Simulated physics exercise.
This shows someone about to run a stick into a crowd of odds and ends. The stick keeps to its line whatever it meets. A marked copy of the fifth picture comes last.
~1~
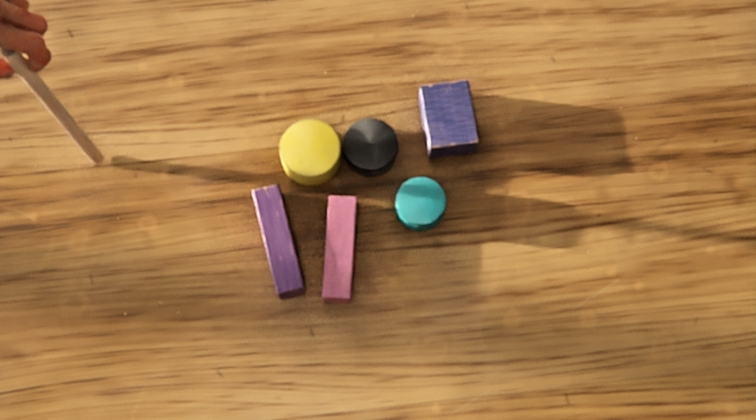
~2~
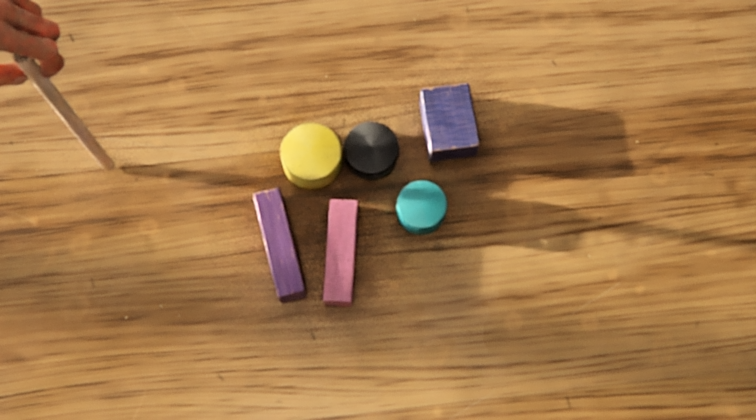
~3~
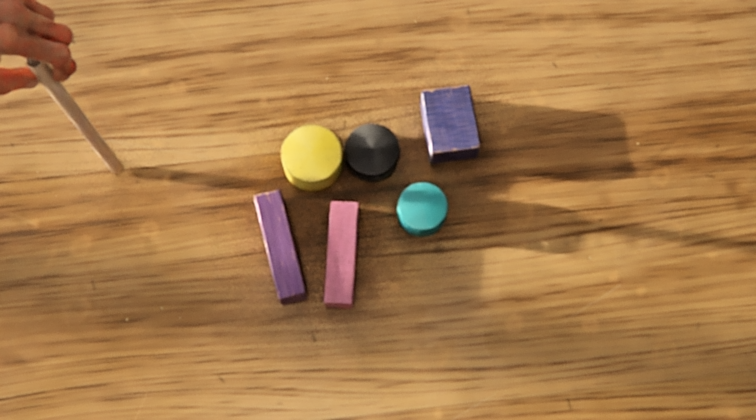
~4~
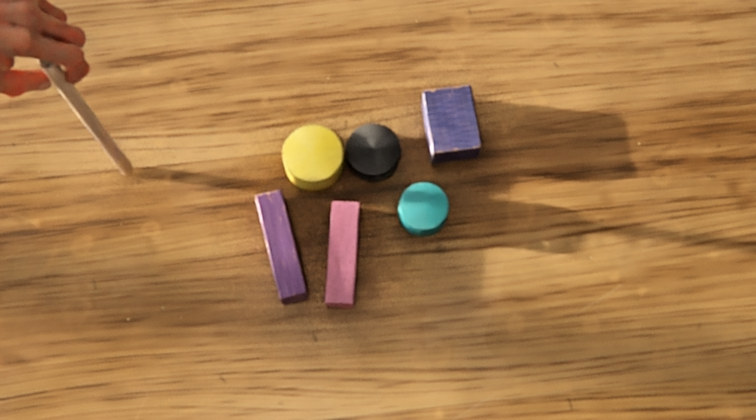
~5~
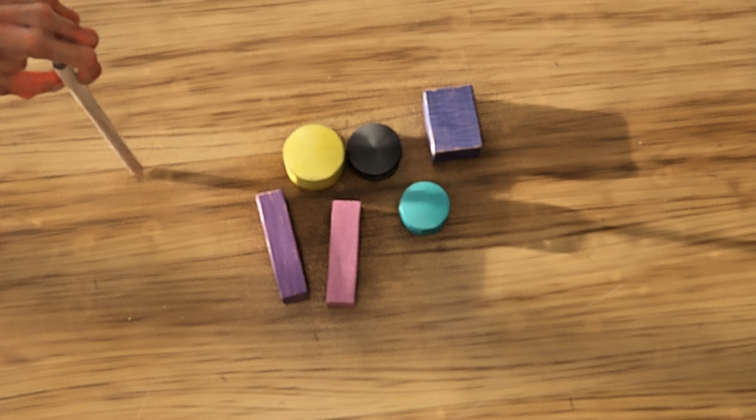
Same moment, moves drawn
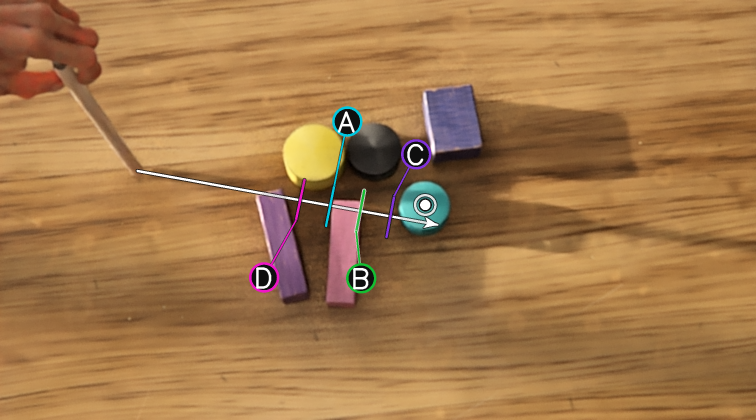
A hand holding a thin stick at upper left, moving it slightly rightward on a wooden surface while coloured tins and blocks stay still.
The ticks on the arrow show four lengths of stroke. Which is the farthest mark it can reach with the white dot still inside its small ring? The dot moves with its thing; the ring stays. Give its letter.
At C, and not beyond.
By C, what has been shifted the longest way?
It is the pink bar.
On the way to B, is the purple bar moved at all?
Yes.
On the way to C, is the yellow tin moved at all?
By then, no.
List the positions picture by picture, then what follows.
Yellow tin (311, 152); turquoise tin (421, 204); purple bar (280, 242), in the first picture.
Purple bar (280, 245); black tin (372, 151), in the second picture.
Pink bar (342, 254); blue block (449, 125), in the third picture.
Yellow tin (313, 158); turquoise tin (423, 209), in the fourth picture.
Purple bar (283, 246); black tin (375, 152); pink bar (344, 254), in the fifth picture.
On the marked copy, A at (331, 206); B at (360, 211); C at (391, 216); D at (300, 200); the arrow from (138, 171) to (437, 225); the white dot at (425, 205).
Following C. Soon after the start, foot of the stick (228, 188).
Later, foot of the stick (319, 204); purple bar (290, 256).
In the end, foot of the stick (391, 216); pink bar (368, 264); purple bar (290, 256); the dot is still in its ring.
As for the rest, A keeps the dot in but is short; B keeps the dot in but is short; D keeps the dot in but is short.
